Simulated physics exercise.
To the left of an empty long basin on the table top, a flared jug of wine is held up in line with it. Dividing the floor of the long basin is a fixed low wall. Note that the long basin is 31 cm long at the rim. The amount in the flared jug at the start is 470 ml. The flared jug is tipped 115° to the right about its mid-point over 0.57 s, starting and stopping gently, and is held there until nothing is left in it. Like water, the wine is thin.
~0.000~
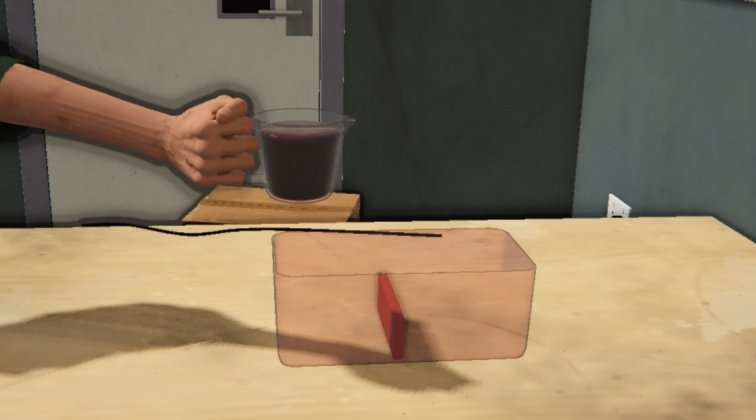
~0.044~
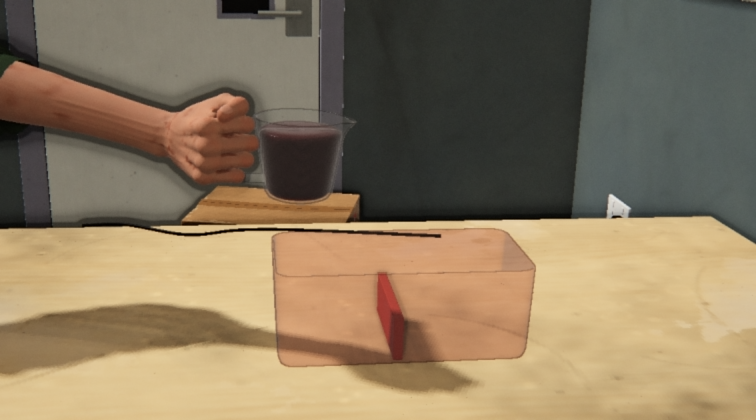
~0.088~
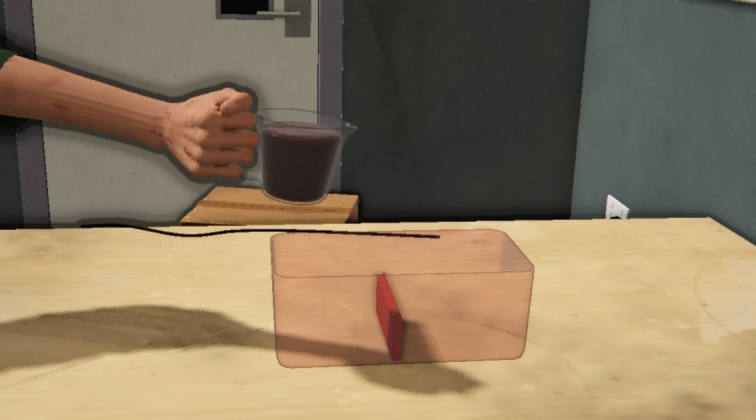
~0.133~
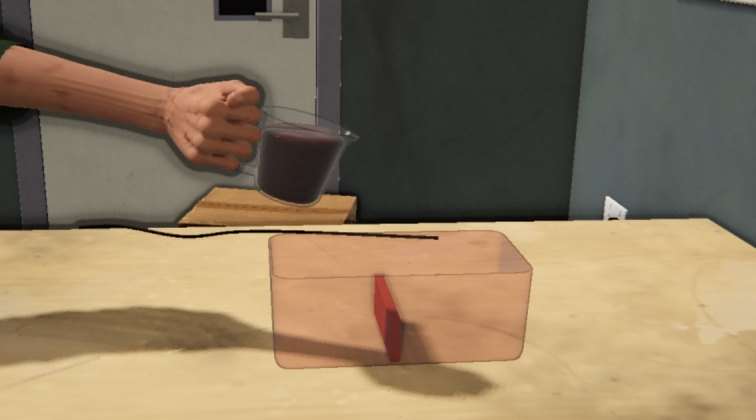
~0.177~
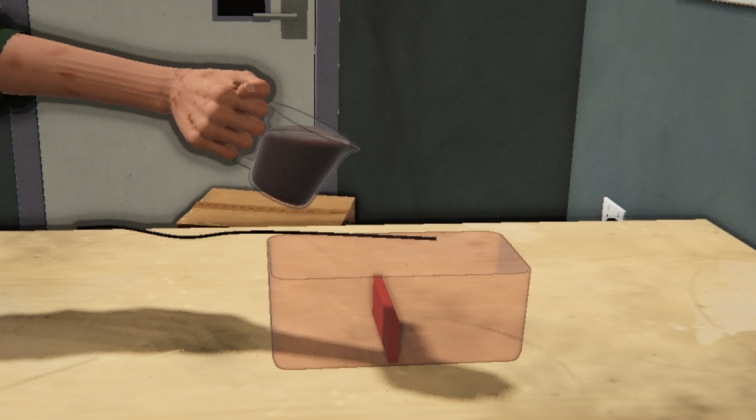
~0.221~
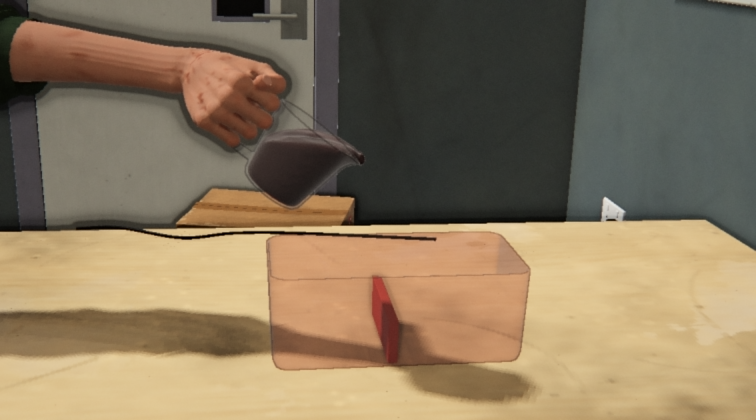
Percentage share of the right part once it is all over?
34 per cent.
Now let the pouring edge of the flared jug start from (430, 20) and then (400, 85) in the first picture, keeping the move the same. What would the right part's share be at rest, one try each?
Roughly 80 per cent the first time and 90 per cent the second.
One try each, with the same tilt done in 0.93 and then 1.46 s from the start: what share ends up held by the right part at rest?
Result: 50 per cent, then 65 per cent.
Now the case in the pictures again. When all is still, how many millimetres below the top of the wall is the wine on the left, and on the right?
For the left, around 40 mm; for the right, around 48 mm.
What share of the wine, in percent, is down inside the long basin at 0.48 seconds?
About 44%.
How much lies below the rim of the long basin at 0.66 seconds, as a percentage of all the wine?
I'd say roughly 94 in a hundred of it.
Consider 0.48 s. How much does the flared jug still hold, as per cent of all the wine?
Roughly 30 percent.
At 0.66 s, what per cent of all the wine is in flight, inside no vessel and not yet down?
About 5 per cent.
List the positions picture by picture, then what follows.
The first picture shows tilt 0°; pouring edge (355, 119); surface from (258, 129) to (342, 128); the long basin's rim runs from (274, 255) to (520, 249); the wall's top is at (391, 296).
The second picture shows tilt 2°; pouring edge (356, 121); surface from (258, 128) to (343, 129).
The third picture shows tilt 7°; pouring edge (358, 126); surface from (259, 127) to (343, 132).
The fourth picture shows tilt 15°; pouring edge (359, 136); surface from (262, 128) to (346, 135).
The fifth picture shows tilt 25°; pouring edge (360, 148); surface from (264, 132) to (353, 142).
The sixth picture shows tilt 38°; pouring edge (360, 163); surface from (257, 146) to (348, 150); 3 per cent is over the edge.
Then, 0.48 s in, the tilt is 107° and 29 per cent is still to pour, 15 is left of the wall and 29 right of it.
Then, 0.66 s in, the tilt is 115° and 1 per cent is still to pour, 61 is left of the wall and 33 right of it.
Then, 0.86 s in, the tilt is 115° and 0 per cent is still to pour, 63 is left of the wall and 34 right of it.
Then, 1.07 s in, the tilt is 115° and 0 per cent is still to pour, 63 is left of the wall and 34 right of it.
Finally, 63 per cent lies left of the wall, 34 right of it and 3 outside.
